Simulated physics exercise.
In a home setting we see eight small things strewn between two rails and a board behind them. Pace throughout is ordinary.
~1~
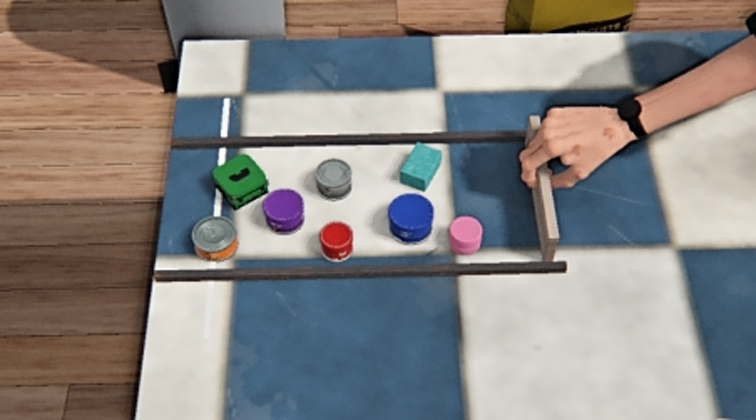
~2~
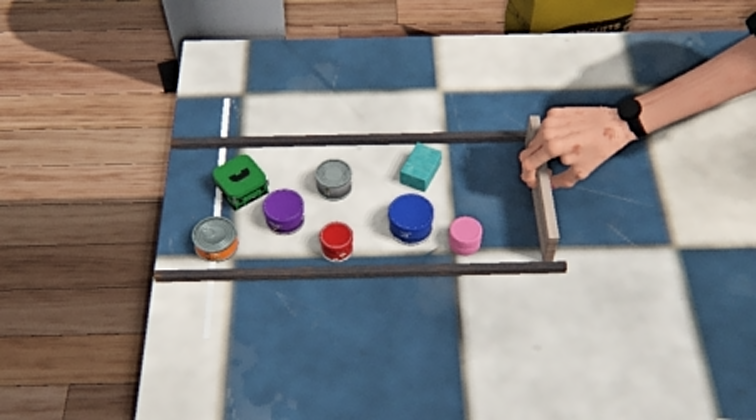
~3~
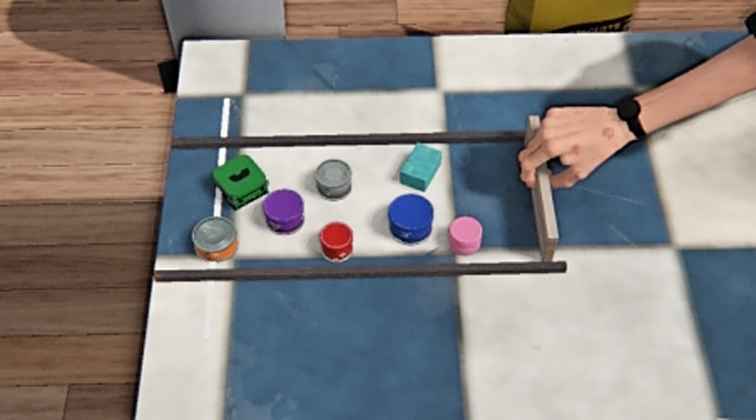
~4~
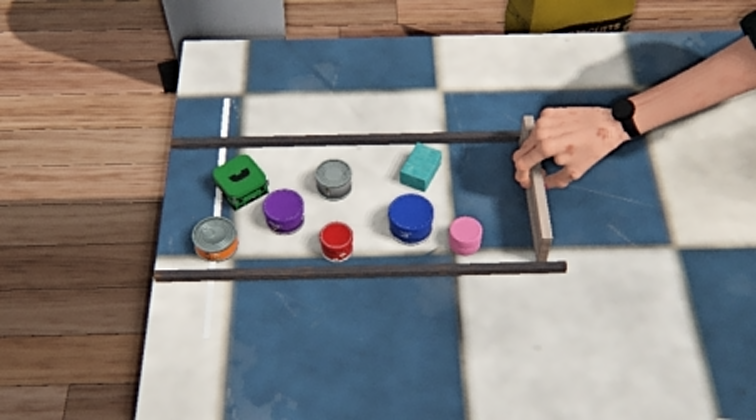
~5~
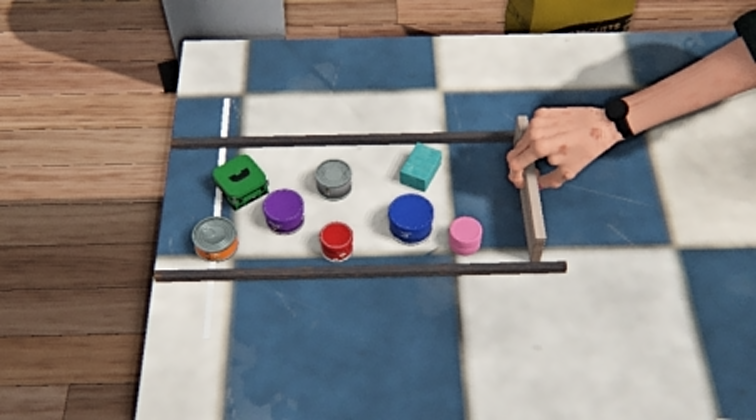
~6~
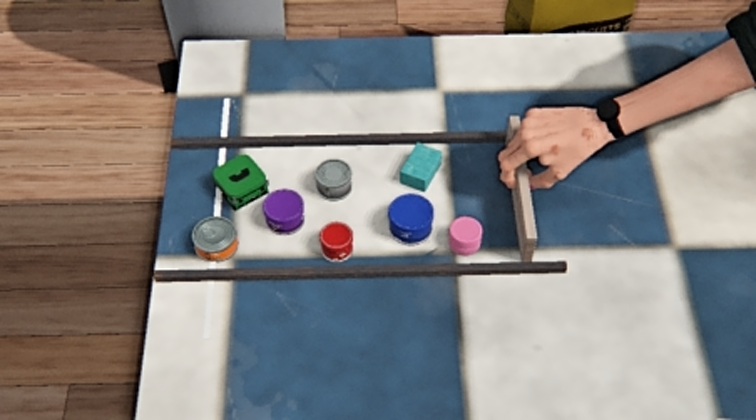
On a blue and white checkered surface, a hand grips an upright board between two dark rails and, after staying still at first, slides it slightly left toward eight small, colourful objects, which remain in place near a white line.
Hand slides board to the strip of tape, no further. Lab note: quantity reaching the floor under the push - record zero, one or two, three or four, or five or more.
Once the board stops, three or four are missing from the table.
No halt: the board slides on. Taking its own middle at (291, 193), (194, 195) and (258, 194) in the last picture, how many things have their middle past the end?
In order, that gives 0, then 5, then 0.
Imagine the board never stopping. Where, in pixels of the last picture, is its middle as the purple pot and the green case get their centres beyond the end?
Points: About (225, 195) and about (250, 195).
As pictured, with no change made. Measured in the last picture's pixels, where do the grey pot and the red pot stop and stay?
The grey pot comes to rest at (172, 182), and the red pot comes to rest at (167, 245).
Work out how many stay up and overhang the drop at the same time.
I count 2 overhanging.
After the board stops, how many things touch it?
Tally at the end: 3.
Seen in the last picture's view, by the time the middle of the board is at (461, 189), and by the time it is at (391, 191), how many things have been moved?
The counts are 1 and 3.
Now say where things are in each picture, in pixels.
Orange pot (215, 239); green case (241, 182); purple pot (284, 212); board (541, 187); tape (218, 208), in the first picture.
Green case (241, 182); turquoise block (421, 168), in the second picture.
Purple pot (284, 212); grey pot (334, 180), in the third picture.
Orange pot (215, 239); red pot (337, 242), in the fourth picture.
Green case (241, 182); blue pot (411, 220), in the fifth picture.
Orange pot (215, 239); green case (241, 182); purple pot (284, 212); board (520, 188); tape (218, 208), in the sixth picture.
Soon after, none off yet; orange pot at rest near (215, 239); green case at rest near (241, 182); purple pot at rest near (284, 212).
In the end, the number that fall off is three or four; gone, purple pot, green case and orange pot.
